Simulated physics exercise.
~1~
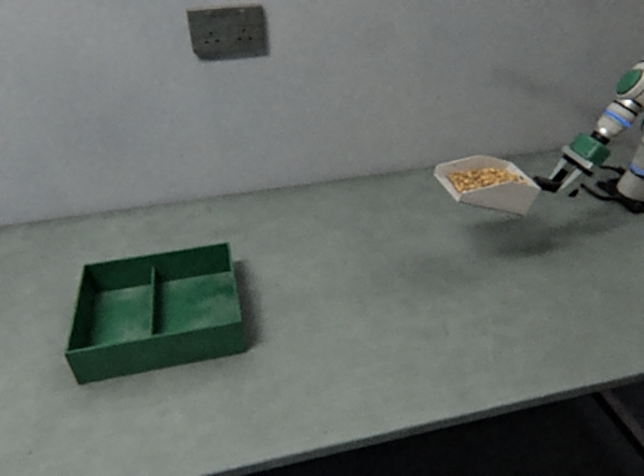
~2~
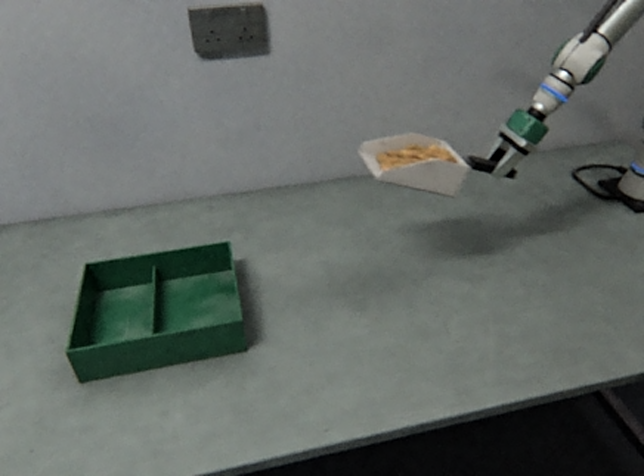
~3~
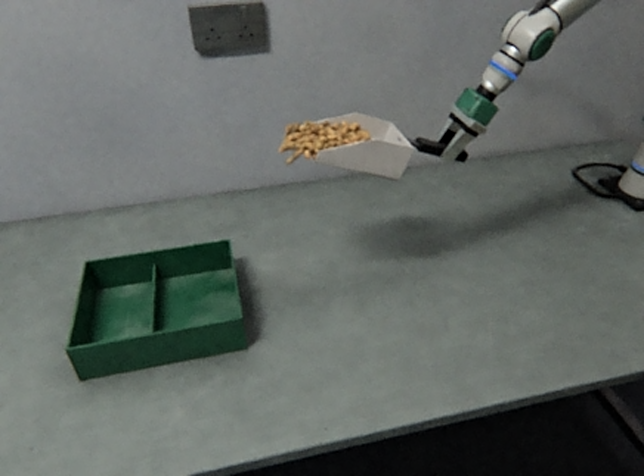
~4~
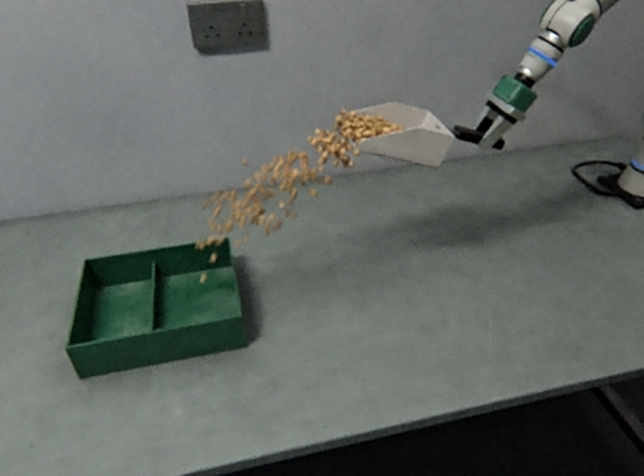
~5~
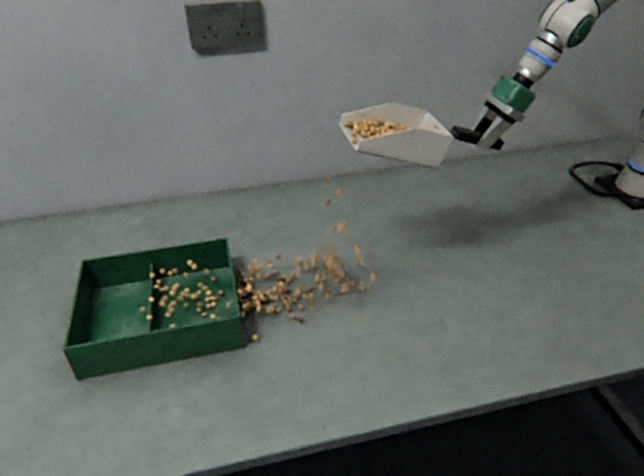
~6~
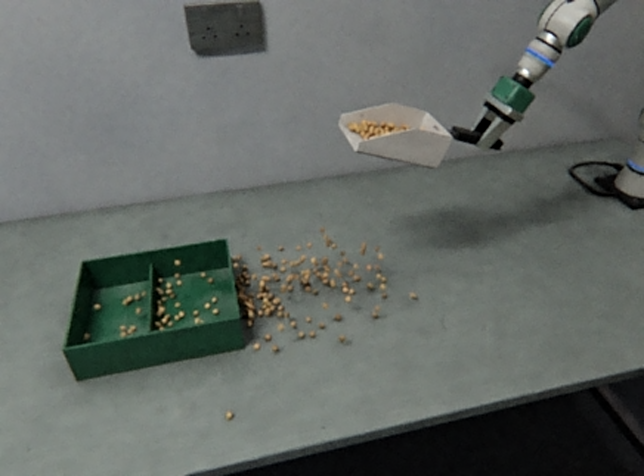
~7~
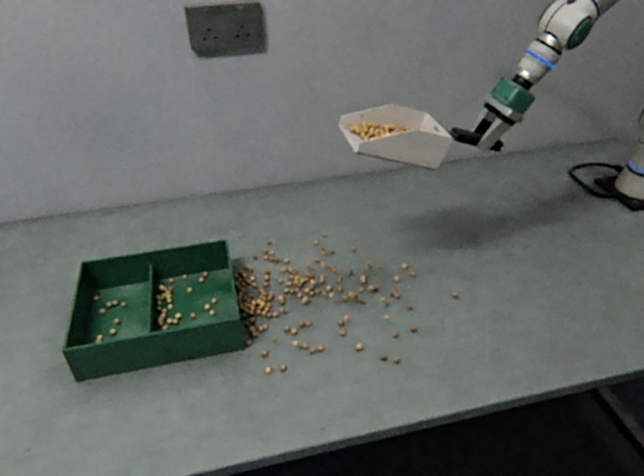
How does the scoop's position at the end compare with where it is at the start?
At the end the scoop is farther to the left and higher up in the view than at the start, closer to the green bin.
At the start, a robot arm on the right holds a pale scoop of dried chickpeas above a grey table, with a divided green bin standing to the left. The arm carries the scoop left and upward, and the chickpeas slide toward its open front. The scoop then draws back to the right, and a stream of chickpeas flies out toward the bin. Some drop into both parts of the bin, while many land on the table beside it and scatter. The scoop stays still at the end, with plenty of chickpeas left inside.
